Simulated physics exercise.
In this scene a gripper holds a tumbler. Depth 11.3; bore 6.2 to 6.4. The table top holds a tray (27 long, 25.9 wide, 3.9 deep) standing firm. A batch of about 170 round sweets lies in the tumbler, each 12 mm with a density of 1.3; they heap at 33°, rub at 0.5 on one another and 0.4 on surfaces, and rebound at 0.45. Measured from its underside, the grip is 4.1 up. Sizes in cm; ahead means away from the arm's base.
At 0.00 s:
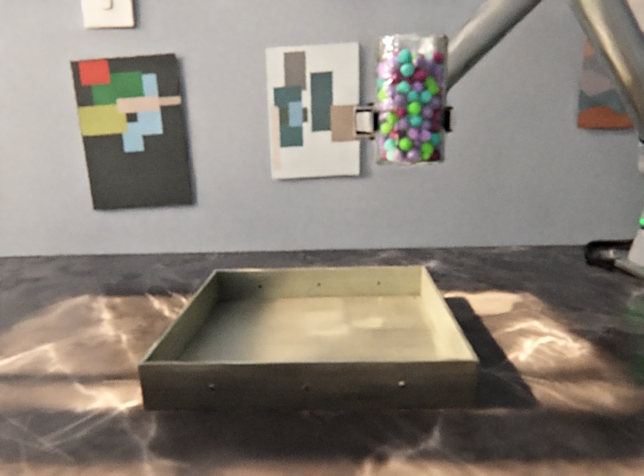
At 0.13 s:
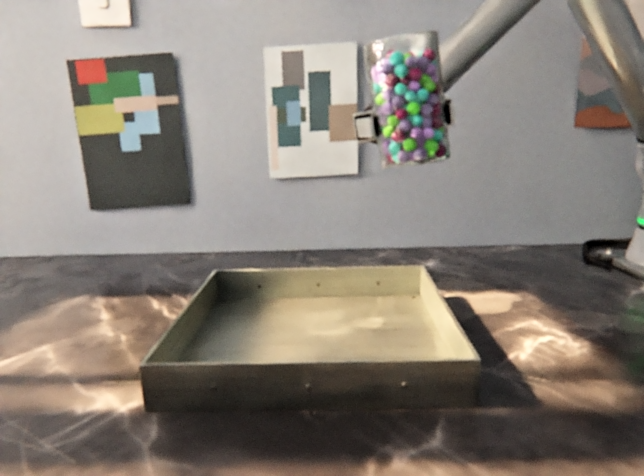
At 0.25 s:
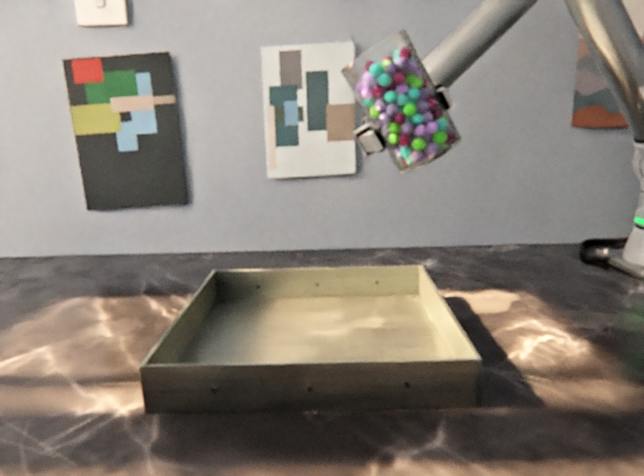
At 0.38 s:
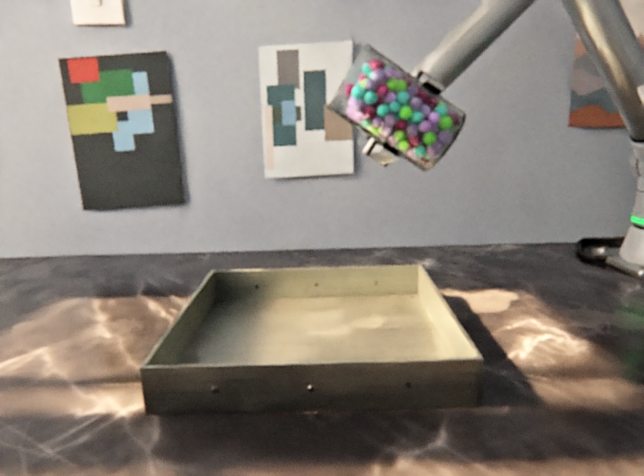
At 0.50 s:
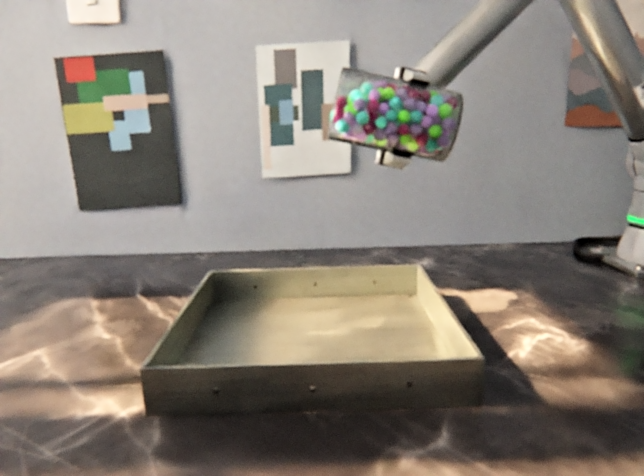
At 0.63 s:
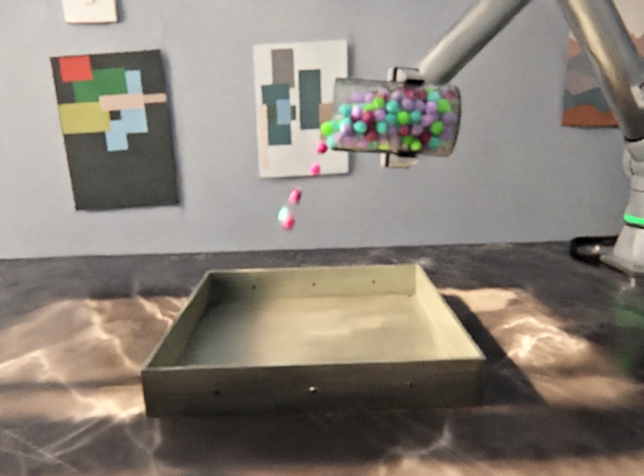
At first, a gripper on a robot arm holds a clear tumbler of colourful round sweets upright above an empty tray on a dark table. The arm tilts the tumbler steadily to the left until it lies almost on its side, and a few sweets drop from its mouth through the air.
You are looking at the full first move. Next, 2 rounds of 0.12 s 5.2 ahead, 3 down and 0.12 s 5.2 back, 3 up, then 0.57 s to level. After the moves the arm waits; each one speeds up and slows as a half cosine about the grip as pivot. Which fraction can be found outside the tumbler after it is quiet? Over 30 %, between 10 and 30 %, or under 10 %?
Over 30 %.
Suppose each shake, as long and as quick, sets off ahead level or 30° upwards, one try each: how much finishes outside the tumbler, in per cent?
First try some 85 %, second try some 95 %.
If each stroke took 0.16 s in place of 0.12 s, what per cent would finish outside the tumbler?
In that case around 45 per cent.
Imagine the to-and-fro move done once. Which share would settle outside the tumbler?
My guess is near 40 per cent.
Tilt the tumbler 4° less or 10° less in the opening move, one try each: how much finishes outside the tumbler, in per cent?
45 and 35 %.
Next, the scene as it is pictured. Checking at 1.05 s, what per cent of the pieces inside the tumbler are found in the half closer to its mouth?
About 65 per cent.
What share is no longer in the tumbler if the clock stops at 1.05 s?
Roughly 35 percent up to then.
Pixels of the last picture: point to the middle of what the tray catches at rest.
Roughly at (241, 335) in the last picture.
After 1.05 s, tilted 85° forward, highest piece 23 above the table; 110 in the tumbler, 50 in the tray, 4 on the table or floor, 8 in flight or on a rim.
After 1.47 s, tilted 25° forward, highest piece 29 above the table; 85 in the tray, 78 in the tumbler, 9 on the table or floor.
After 1.88 s, level, highest piece 26 above the table; 86 in the tray, 77 in the tumbler, 9 on the table or floor.
After 2.93 s, level, highest piece 26 above the table; 86 in the tray, 77 in the tumbler, 9 on the table or floor.
At rest, 86 in the tray, 77 in the tumbler, 9 on the table or floor. That is 55 % outside the tumbler.
